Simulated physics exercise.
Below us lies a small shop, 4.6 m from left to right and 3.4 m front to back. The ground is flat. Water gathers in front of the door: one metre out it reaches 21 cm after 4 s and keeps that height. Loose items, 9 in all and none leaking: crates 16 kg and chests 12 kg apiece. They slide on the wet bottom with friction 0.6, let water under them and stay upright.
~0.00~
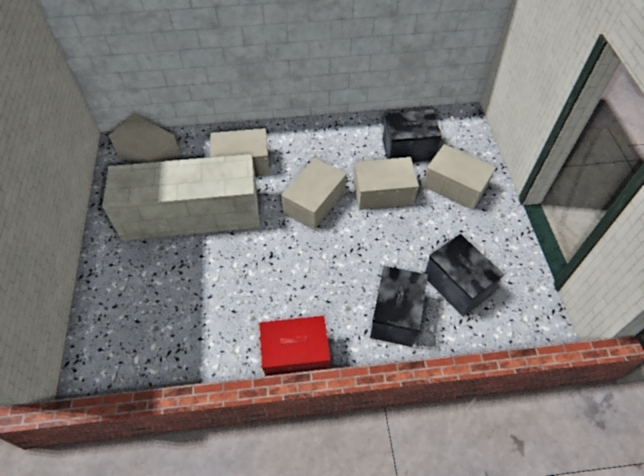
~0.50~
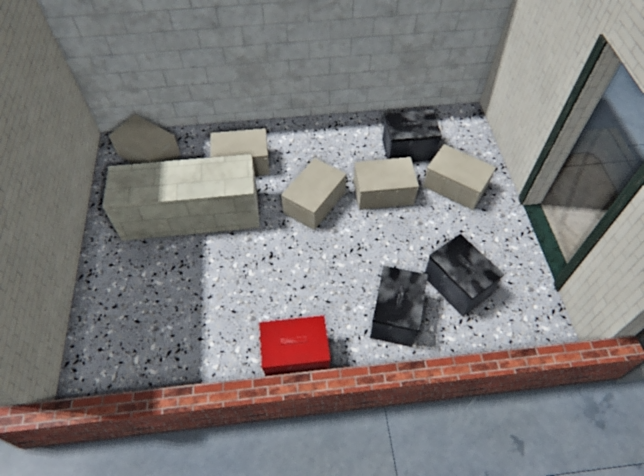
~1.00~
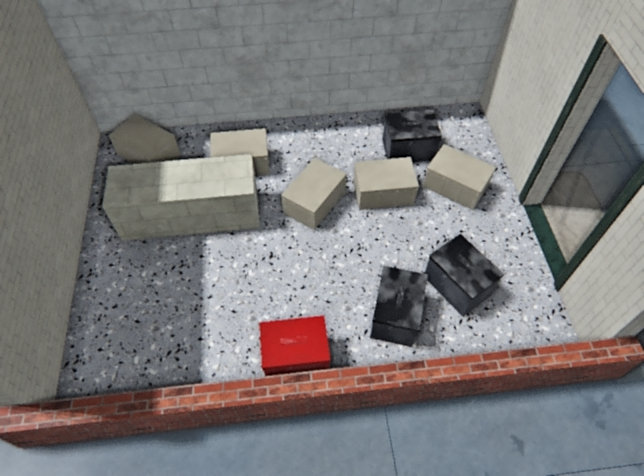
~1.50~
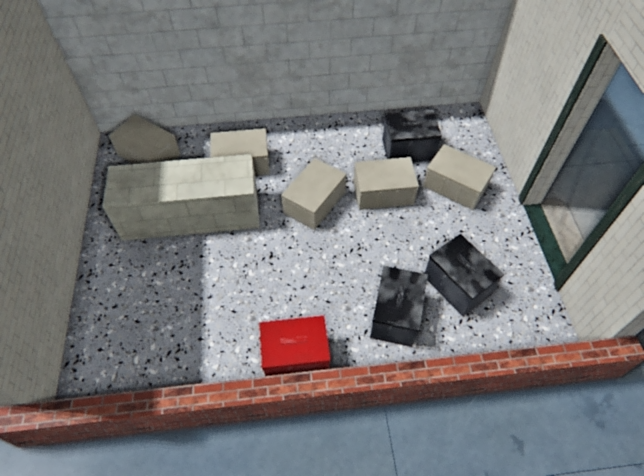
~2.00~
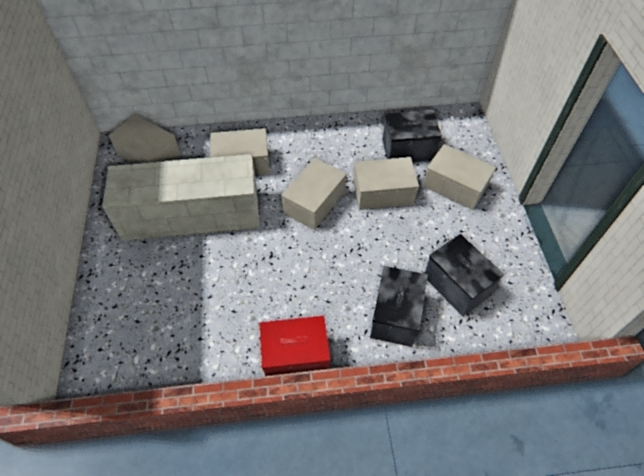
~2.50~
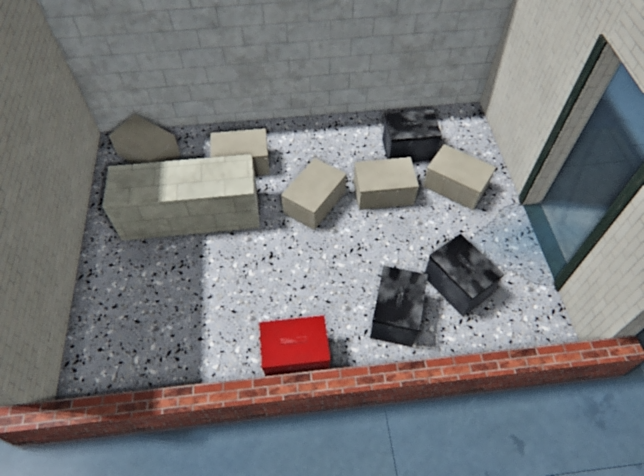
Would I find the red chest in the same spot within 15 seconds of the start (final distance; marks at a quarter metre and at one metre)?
The red chest travels far.
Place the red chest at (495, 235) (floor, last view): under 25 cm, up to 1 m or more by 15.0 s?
It ends far away.
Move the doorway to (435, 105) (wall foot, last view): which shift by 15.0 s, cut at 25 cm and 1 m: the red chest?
In that case the red chest gets carried off.
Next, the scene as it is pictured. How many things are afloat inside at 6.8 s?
2 of them.
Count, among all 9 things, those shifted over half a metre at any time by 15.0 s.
That makes 6.
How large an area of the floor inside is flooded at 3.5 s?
Roughly 2.0 m2.
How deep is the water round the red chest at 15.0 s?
About 15 cm.
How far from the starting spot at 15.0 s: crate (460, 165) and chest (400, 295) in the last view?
In that order: 10 cm, 250 cm.
After 3.5 s the red chest is near (294, 341), 0.0 m from its start, aground; 0 afloat.
After 6.8 s the red chest is near (264, 336), 0.2 m from its start, aground; 2 afloat.
After 11.0 s the red chest is near (79, 326), 1.7 m from its start, afloat; 4 afloat.
After 15.0 s the red chest is near (83, 275), 1.9 m from its start, afloat; 9 afloat.
